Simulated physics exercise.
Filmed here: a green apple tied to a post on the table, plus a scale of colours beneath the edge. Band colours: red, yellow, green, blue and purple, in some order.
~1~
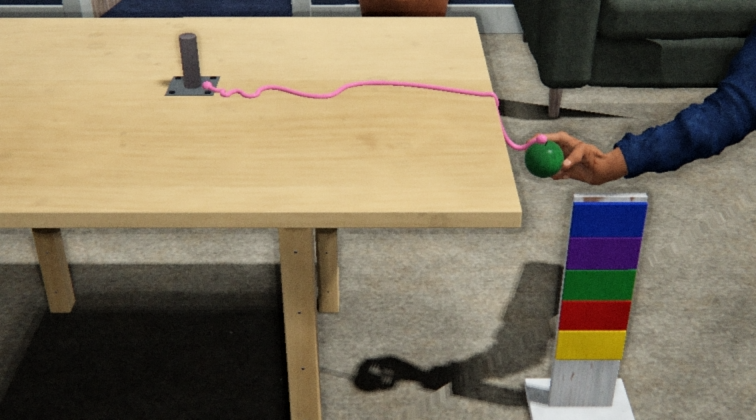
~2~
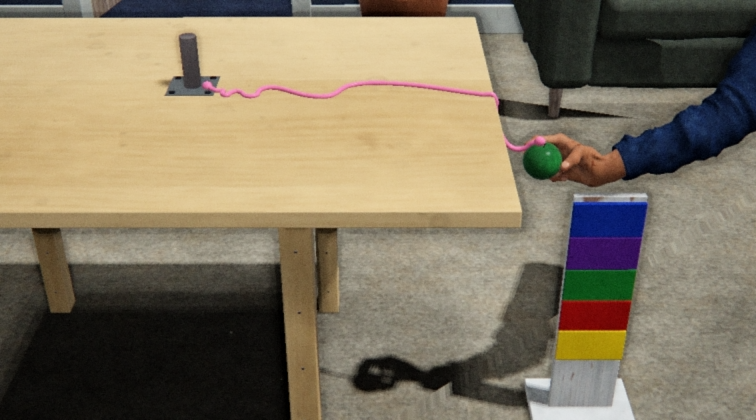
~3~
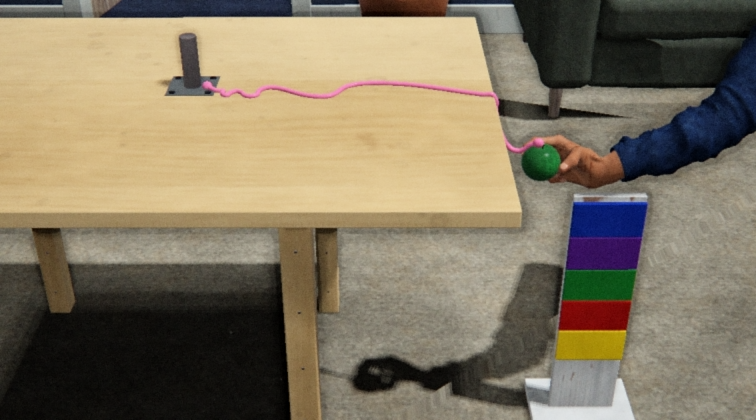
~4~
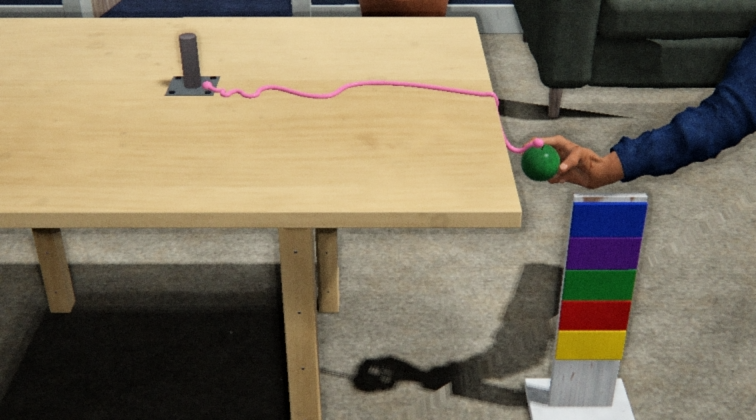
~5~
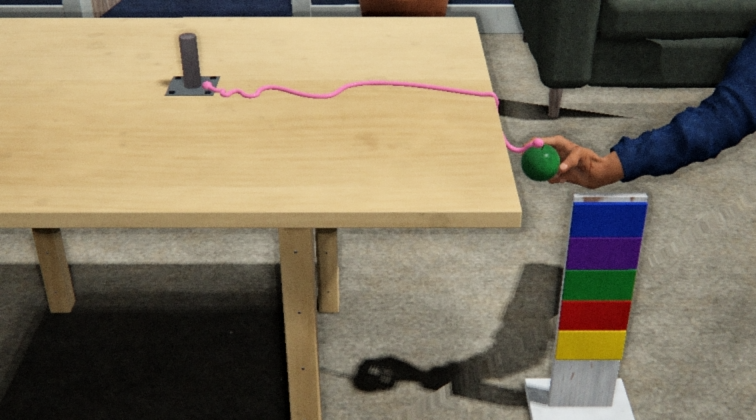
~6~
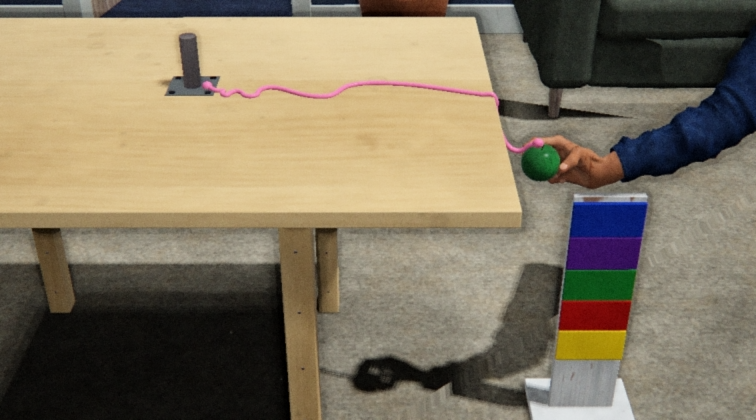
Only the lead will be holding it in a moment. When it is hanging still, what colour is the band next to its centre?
Purple.
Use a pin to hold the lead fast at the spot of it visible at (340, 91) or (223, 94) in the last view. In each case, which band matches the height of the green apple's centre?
Each in turn comes out as blue, purple.
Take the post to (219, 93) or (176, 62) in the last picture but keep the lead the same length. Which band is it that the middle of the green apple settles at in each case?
The first case gives green, the second gives blue.
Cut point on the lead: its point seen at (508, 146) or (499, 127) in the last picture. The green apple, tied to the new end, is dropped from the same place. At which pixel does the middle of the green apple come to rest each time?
I'd say somewhere near (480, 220) the first time and near (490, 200) the second time.
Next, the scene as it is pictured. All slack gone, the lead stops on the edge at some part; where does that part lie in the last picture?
The bit in question sits close to (437, 88).
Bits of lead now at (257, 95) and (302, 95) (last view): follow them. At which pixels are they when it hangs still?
(284, 89) and (345, 92), roughly.
Early on, apple near (450, 238); level with purple.
Midway, apple near (507, 251); level with purple.
Finally, apple near (491, 249); level with purple. Its middle rests at the purple band.
